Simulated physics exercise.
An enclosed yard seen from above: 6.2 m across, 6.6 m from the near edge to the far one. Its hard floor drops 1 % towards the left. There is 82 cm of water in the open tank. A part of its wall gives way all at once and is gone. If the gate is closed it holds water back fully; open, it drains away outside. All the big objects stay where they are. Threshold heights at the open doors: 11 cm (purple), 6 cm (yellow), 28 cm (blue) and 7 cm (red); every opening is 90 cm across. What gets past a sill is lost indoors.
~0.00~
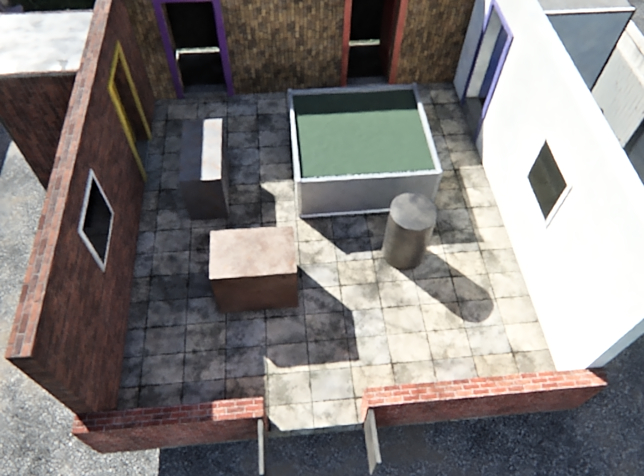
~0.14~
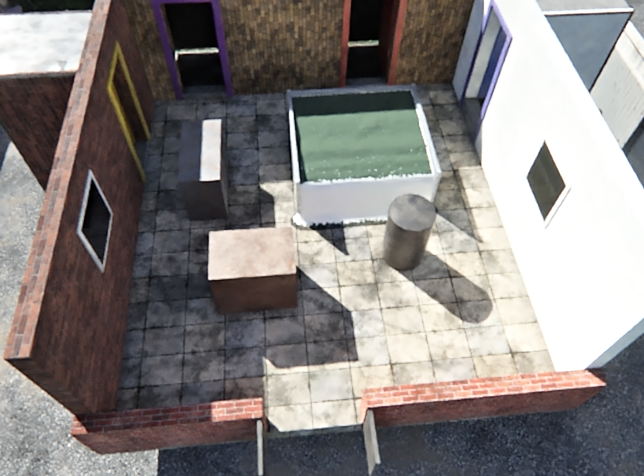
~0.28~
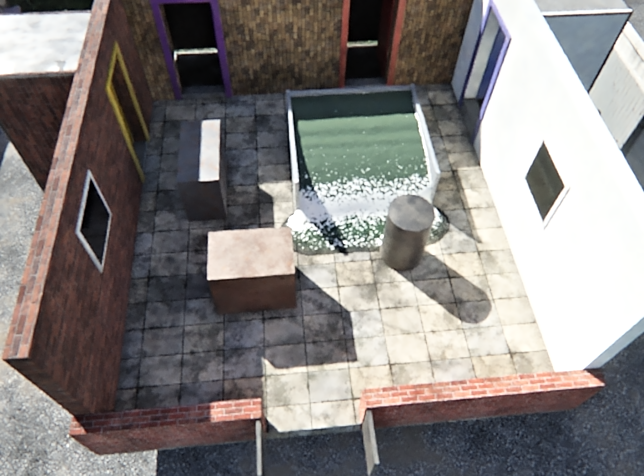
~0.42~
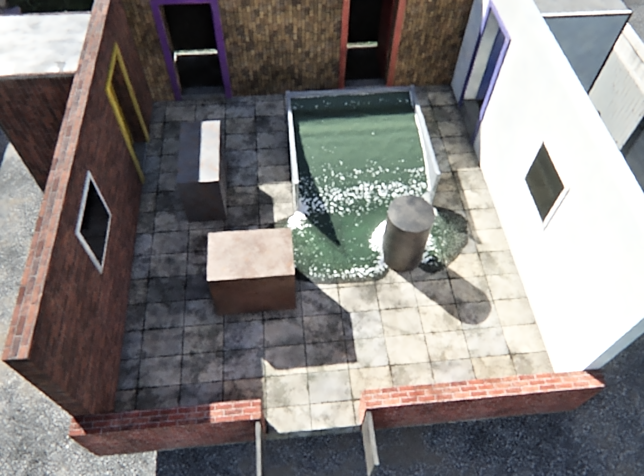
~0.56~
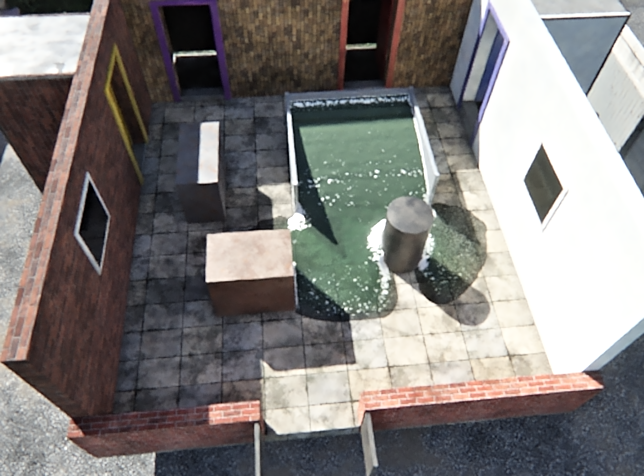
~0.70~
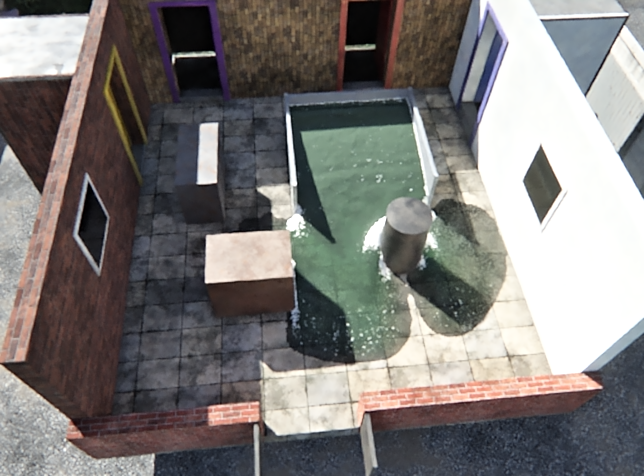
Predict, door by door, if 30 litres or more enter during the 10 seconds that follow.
The water let in: At the purple door it stays under the limit; at the yellow door it stays under the limit; at the blue door it does not reach the limit; at the red door it does not reach the limit.
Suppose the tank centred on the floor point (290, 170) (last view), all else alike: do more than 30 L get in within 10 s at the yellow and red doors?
Then: Yellow not over, red past it.
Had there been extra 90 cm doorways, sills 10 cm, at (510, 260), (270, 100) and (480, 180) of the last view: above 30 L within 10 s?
In turn: Past it, under, below.
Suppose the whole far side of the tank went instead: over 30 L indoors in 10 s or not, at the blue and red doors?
Against that limit: Blue below, red past it.
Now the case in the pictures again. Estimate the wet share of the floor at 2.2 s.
Some 50 per cent of it.
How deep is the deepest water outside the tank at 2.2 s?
About 48 cm.
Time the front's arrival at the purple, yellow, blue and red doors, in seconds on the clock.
Arrival: Purple 4.0 s, yellow 2.6 s, blue 2.8 s, red 4.5 s.
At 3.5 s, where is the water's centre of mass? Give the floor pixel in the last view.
Around (362, 262).
After 1.4 s water covers 40 % of the floor and is deepest (52 cm) near (391, 235); purple door not reached, yellow door not reached, blue door not reached, red door not reached.
After 2.2 s water covers 50 % of the floor and is deepest (48 cm) near (489, 396); purple door not reached, yellow door not reached, blue door not reached, red door not reached.
After 3.5 s water covers 70 % of the floor and is deepest (34 cm) near (420, 269); purple door not reached, yellow door 4 cm at the sill, 0 L in, blue door 2 cm at the sill, 0 L in, red door not reached.
After 6.0 s water covers 85 % of the floor and is deepest (22 cm) near (299, 279); purple door 7 cm at the sill, 0 L in, yellow door 3 cm at the sill, 0 L in, blue door 4 cm at the sill, 0 L in, red door 8 cm at the sill, 0 L in.
After 10.0 s water covers 100 % of the floor and is deepest (17 cm) near (151, 107); purple door 10 cm at the sill, 1 L in, yellow door 3 cm at the sill, 0 L in, blue door 6 cm at the sill, 0 L in, red door 5 cm at the sill, 2 L in.
